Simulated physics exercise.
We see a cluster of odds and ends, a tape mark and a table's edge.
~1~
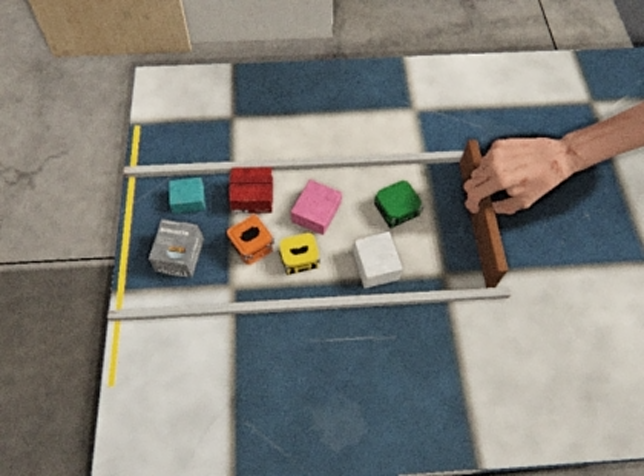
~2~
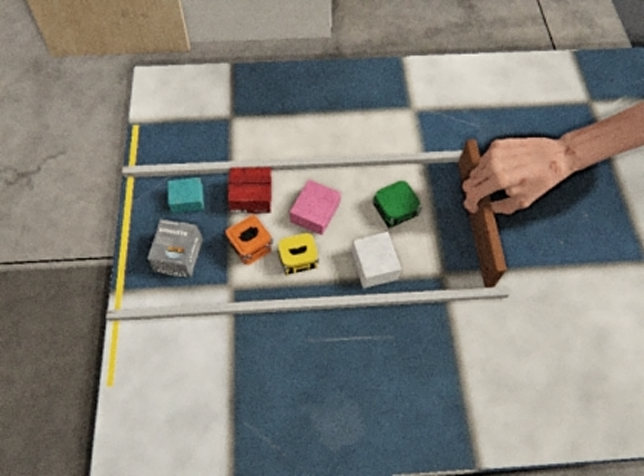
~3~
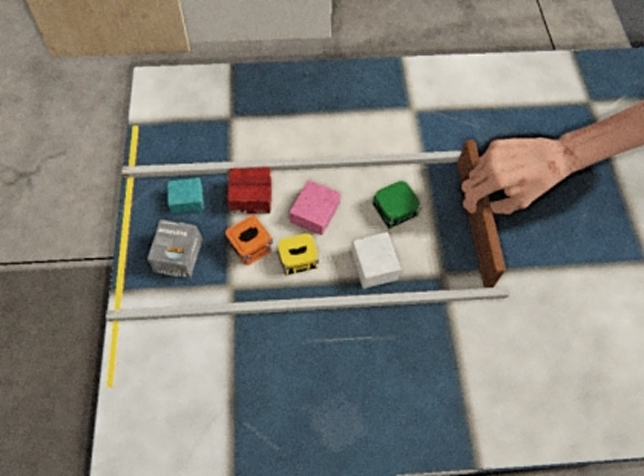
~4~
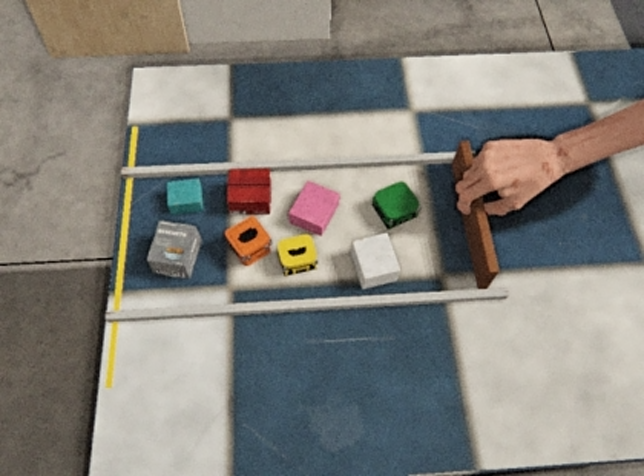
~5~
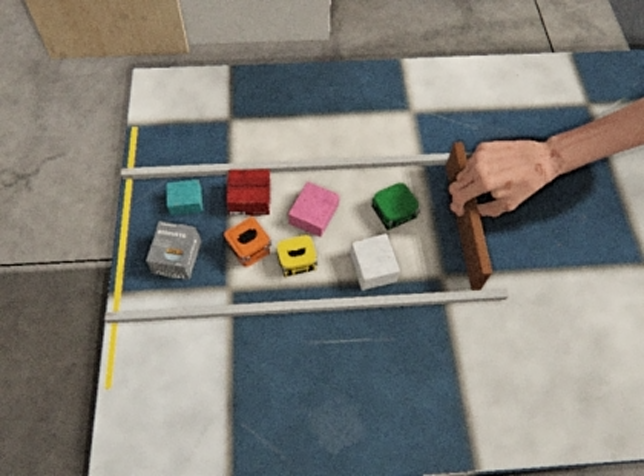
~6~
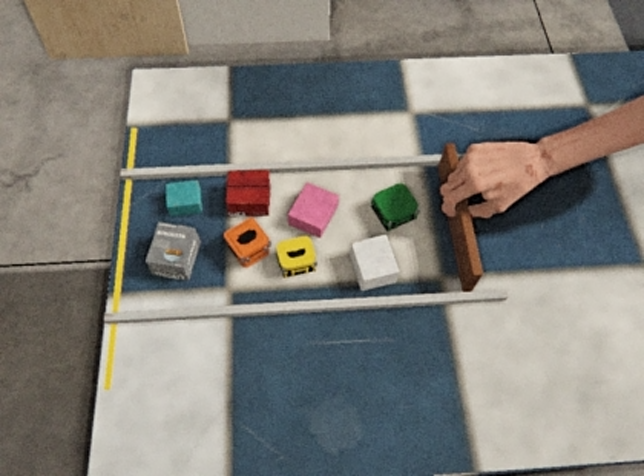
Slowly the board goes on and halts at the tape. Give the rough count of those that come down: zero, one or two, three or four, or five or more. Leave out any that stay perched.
Here the number that fall off is five or more.
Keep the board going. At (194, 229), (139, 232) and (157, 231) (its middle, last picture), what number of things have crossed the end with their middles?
It would be 4, 6 and 6.
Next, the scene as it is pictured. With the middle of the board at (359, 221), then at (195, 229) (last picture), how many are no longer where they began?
First 3, then 8.
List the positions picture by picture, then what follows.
Grey box (177, 249); turquoise block (187, 196); orange case (251, 241); board (481, 212); tape (126, 241), in the first picture.
Turquoise block (186, 195); red box (251, 190), in the second picture.
Orange case (250, 241); green case (396, 204), in the third picture.
Grey box (175, 250); board (473, 213), in the fourth picture.
Turquoise block (185, 197); yellow case (297, 257), in the fifth picture.
Grey box (174, 251); turquoise block (184, 198); orange case (248, 243); board (458, 216); tape (122, 244), in the sixth picture.
Soon after, none off yet; grey box at rest near (174, 251); turquoise block at rest near (184, 198); orange case at rest near (248, 243).
After that, none off yet; grey box displaced about its own width near (106, 265); turquoise block displaced well along near (110, 191); orange case displaced well along near (142, 247).
In the end, the number that fall off is five or more; gone, green case, white block, pink block, yellow case, red box, orange case, turquoise block and grey box.
